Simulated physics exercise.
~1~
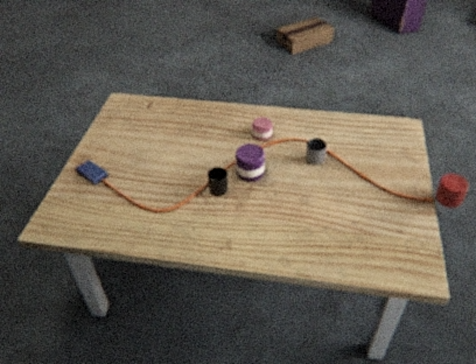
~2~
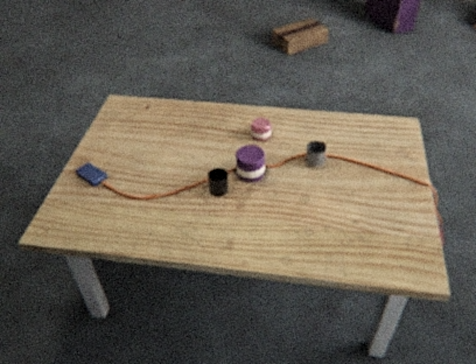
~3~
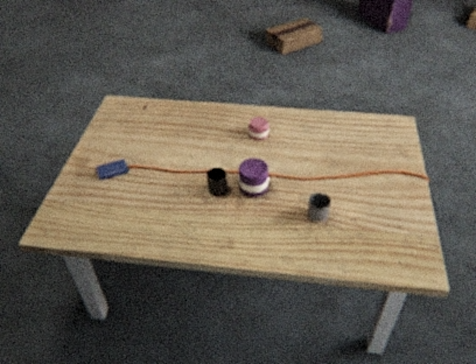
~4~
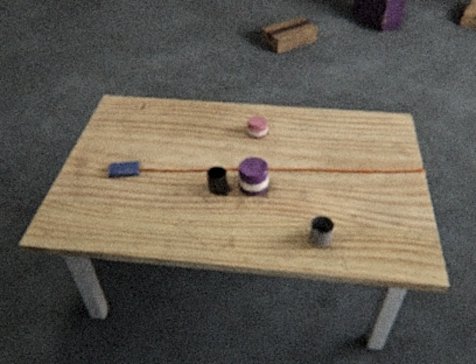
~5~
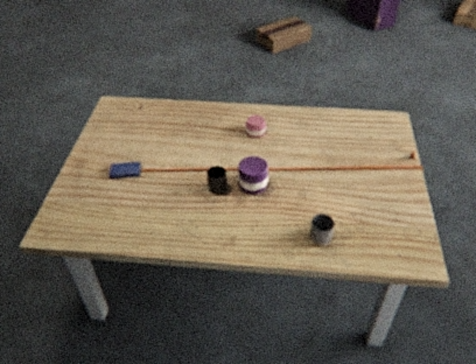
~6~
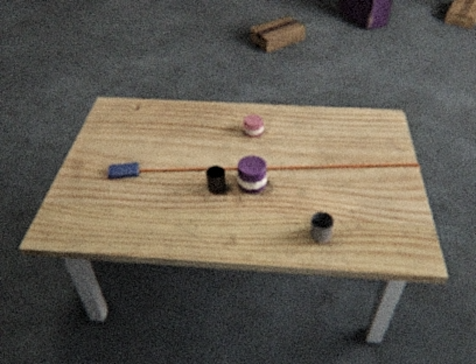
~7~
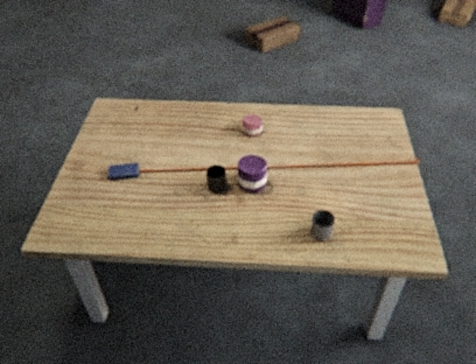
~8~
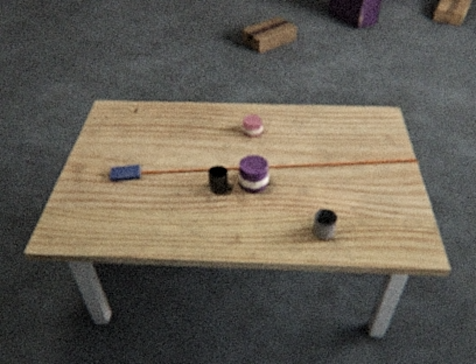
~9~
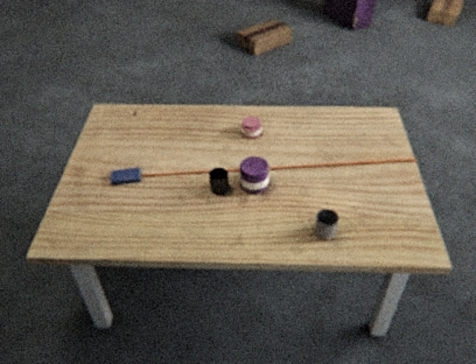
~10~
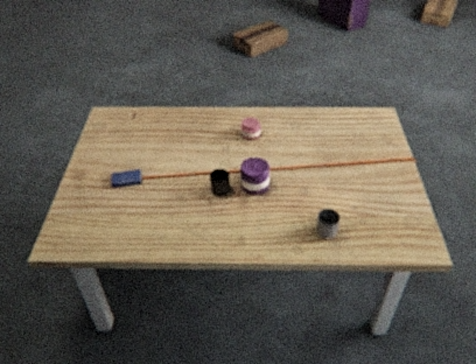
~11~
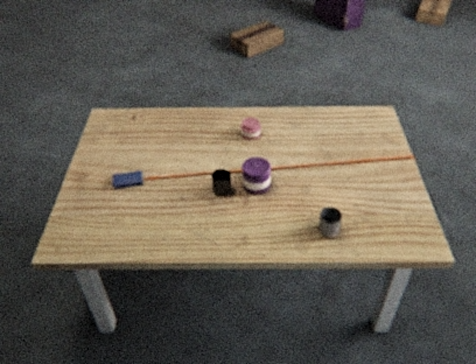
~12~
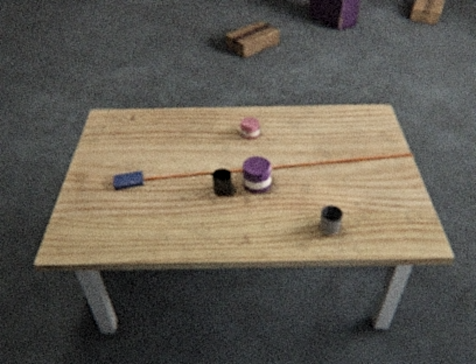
A red cylinder tips off the right edge of a light wooden table, seen from above at a slight angle as the view drifts gently sideways. An orange cord winds from it past a grey mug, a purple canister and a black cup to a small blue phone at the left, with a pink jar behind. As the cylinder drops out of sight, the cord pulls taut, sweeping the mug toward the front edge and nudging the canister slightly. The phone slides a little rightward. Everything then settles, the cord straight and the mug upright near the front.
